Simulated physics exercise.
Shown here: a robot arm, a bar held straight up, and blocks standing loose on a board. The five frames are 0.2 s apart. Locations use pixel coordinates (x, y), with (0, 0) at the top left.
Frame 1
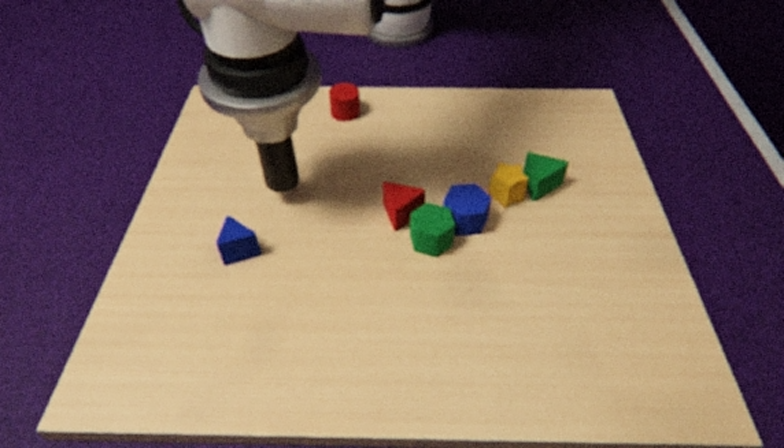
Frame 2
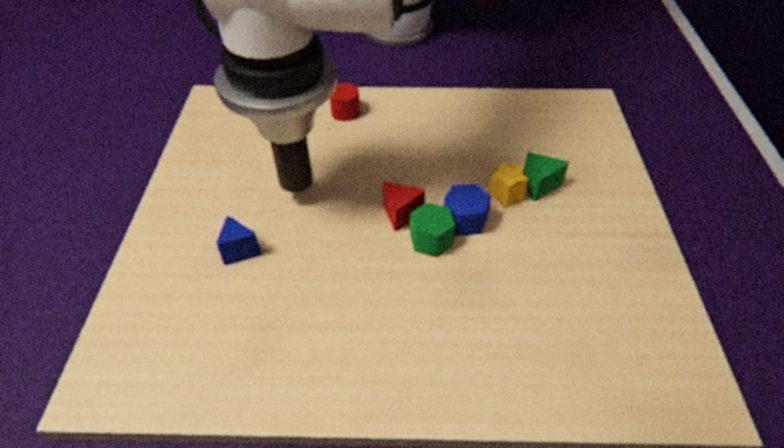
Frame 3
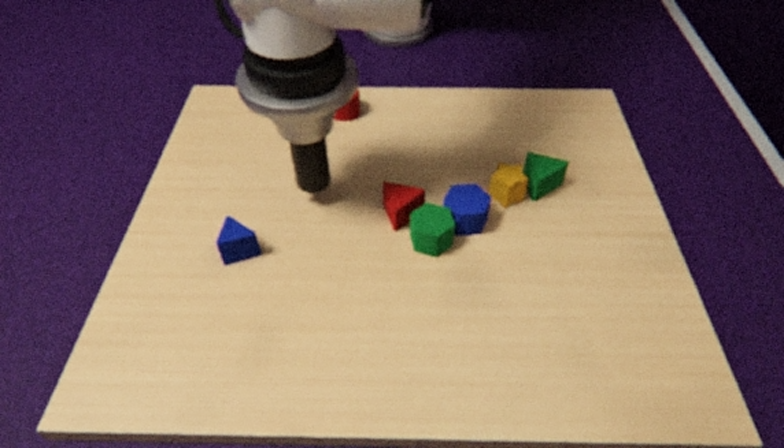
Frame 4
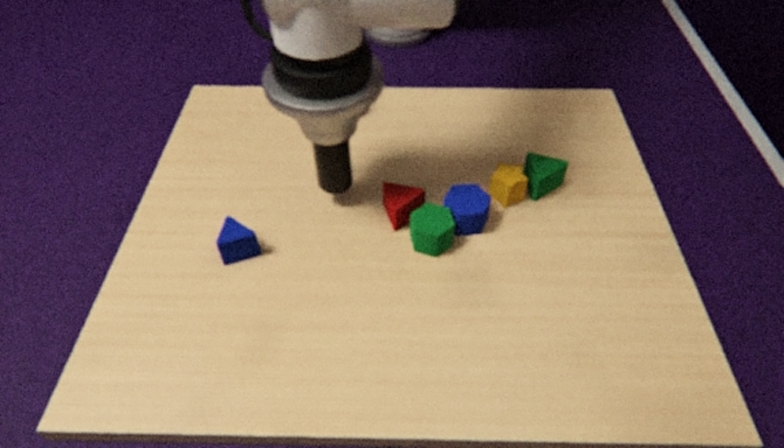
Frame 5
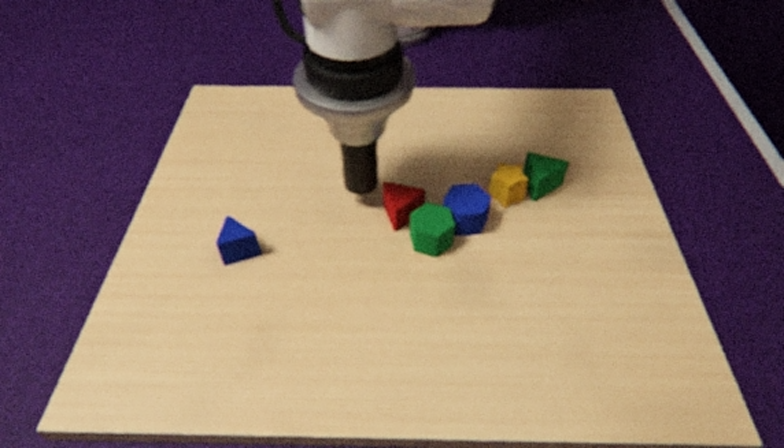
At the start, a robot arm holds a dark upright bar over a wooden board, between a blue three-sided block and a cluster of colourful blocks. The arm moves the bar steadily right, passing in front of the red round block, until it is close beside the red three-sided block. None of the blocks move.
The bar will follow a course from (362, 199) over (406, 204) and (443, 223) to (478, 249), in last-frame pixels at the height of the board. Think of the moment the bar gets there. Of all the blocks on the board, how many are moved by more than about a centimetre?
The push moves three or more blocks more than 1 cm.
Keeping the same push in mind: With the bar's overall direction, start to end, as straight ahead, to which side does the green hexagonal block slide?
Over to the right.
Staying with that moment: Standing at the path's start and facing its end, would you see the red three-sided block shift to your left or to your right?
It goes right.
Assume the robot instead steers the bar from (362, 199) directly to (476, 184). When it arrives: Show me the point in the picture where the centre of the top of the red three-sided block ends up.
The middle of its top is at (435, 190).
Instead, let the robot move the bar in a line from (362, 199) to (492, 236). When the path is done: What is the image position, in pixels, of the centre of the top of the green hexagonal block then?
The middle of its top is at (447, 239).
The first path, step by step. One third of the way, bar (406, 188); red three-sided block (429, 199), turned 50° clockwise; green hexagonal block (438, 226), turned 20° clockwise.
Two thirds of the way, bar (444, 208); red three-sided block (466, 221), turned 65° clockwise; green hexagonal block (443, 242), turned 65° clockwise; blue hexagonal block (496, 204), turned 40° anticlockwise.
At the end, bar (481, 233); red three-sided block (500, 252), turned 95° clockwise; green hexagonal block (445, 249), turned 80° clockwise; blue hexagonal block (508, 206), turned 65° anticlockwise; yellow star-shaped block unmoved.
